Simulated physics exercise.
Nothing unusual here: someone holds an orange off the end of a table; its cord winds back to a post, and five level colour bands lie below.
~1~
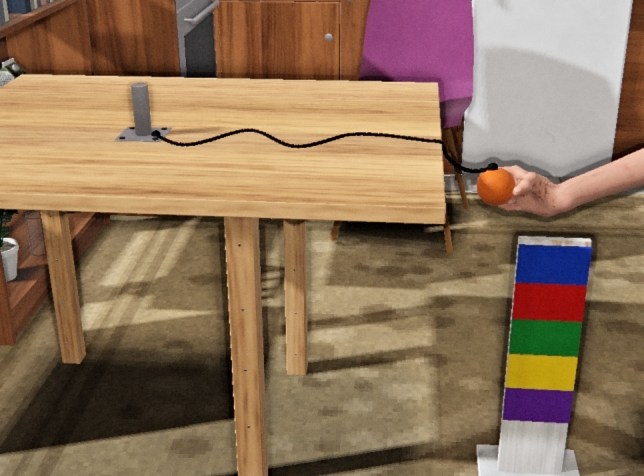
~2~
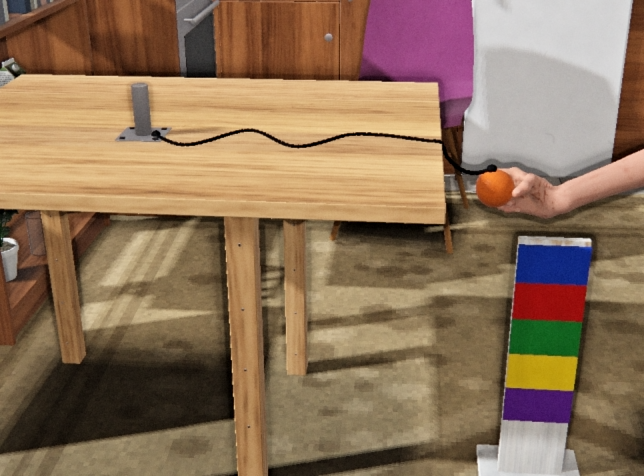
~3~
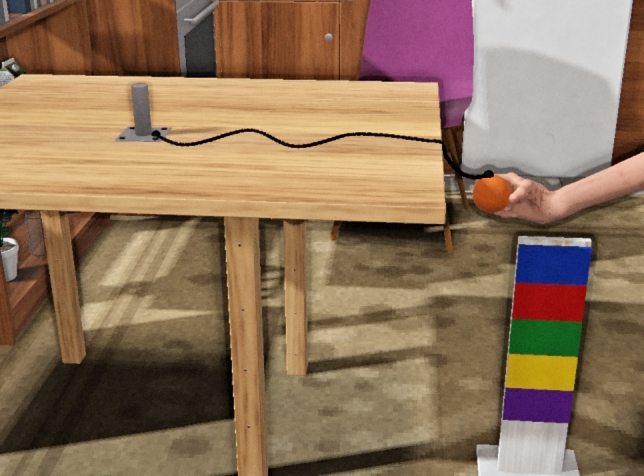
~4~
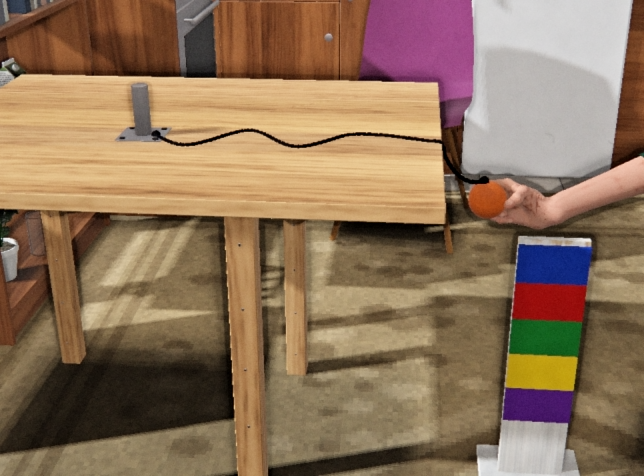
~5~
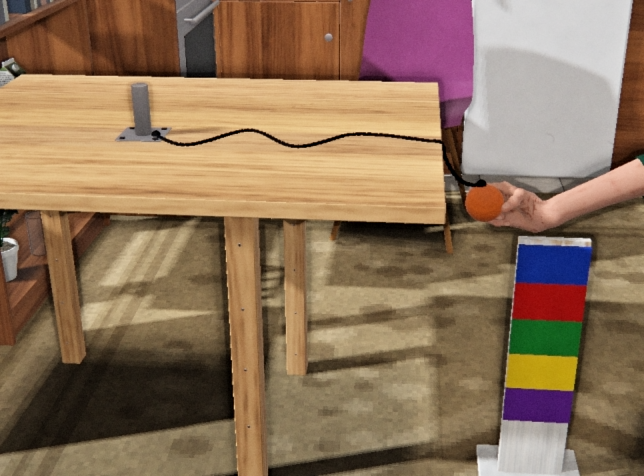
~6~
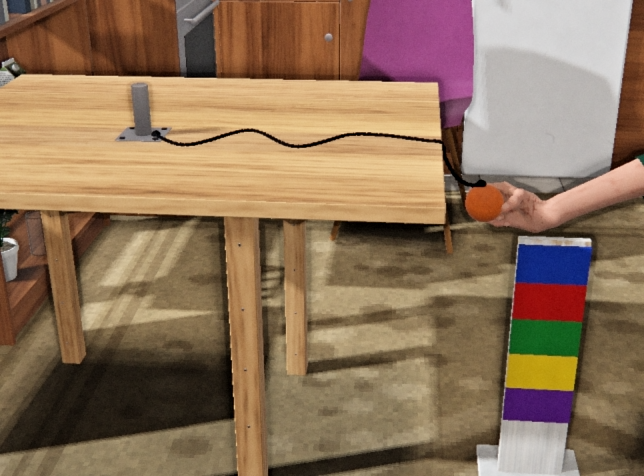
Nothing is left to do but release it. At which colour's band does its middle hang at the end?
The red band.
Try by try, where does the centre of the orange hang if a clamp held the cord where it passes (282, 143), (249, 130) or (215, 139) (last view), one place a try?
It ends up near (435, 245) the first time, (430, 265) the second and (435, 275) the third.
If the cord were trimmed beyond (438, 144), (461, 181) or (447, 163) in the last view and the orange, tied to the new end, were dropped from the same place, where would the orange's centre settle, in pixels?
The places are (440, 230), (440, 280) and (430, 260).
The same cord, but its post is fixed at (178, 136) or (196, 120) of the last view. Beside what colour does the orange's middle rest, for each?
Result 1: Green. Result 2: Green.
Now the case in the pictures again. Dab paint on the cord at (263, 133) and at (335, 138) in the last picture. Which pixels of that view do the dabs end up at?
Point one: (299, 138); point two: (404, 141).
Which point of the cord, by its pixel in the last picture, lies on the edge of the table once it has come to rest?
Close to (369, 134).
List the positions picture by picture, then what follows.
In the first picture, orange (496, 187); blue (553, 266); red (549, 303); green (545, 339); yellow (541, 374); purple (538, 407).
In the second picture, orange (495, 188); cord through (173, 143) (237, 132) (287, 145) (350, 135) (425, 141).
In the third picture, orange (492, 194).
In the fourth picture, orange (487, 199); cord through (173, 143) (237, 132) (287, 145) (350, 135) (425, 141).
In the fifth picture, orange (484, 203).
In the sixth picture, orange (484, 203); cord through (173, 143) (237, 132) (287, 145) (350, 135) (425, 141).
Soon after, orange near (423, 289); level with red.
Then, orange near (457, 295); level with red.
At rest, orange near (441, 295); level with red. The cord holds its middle at red.
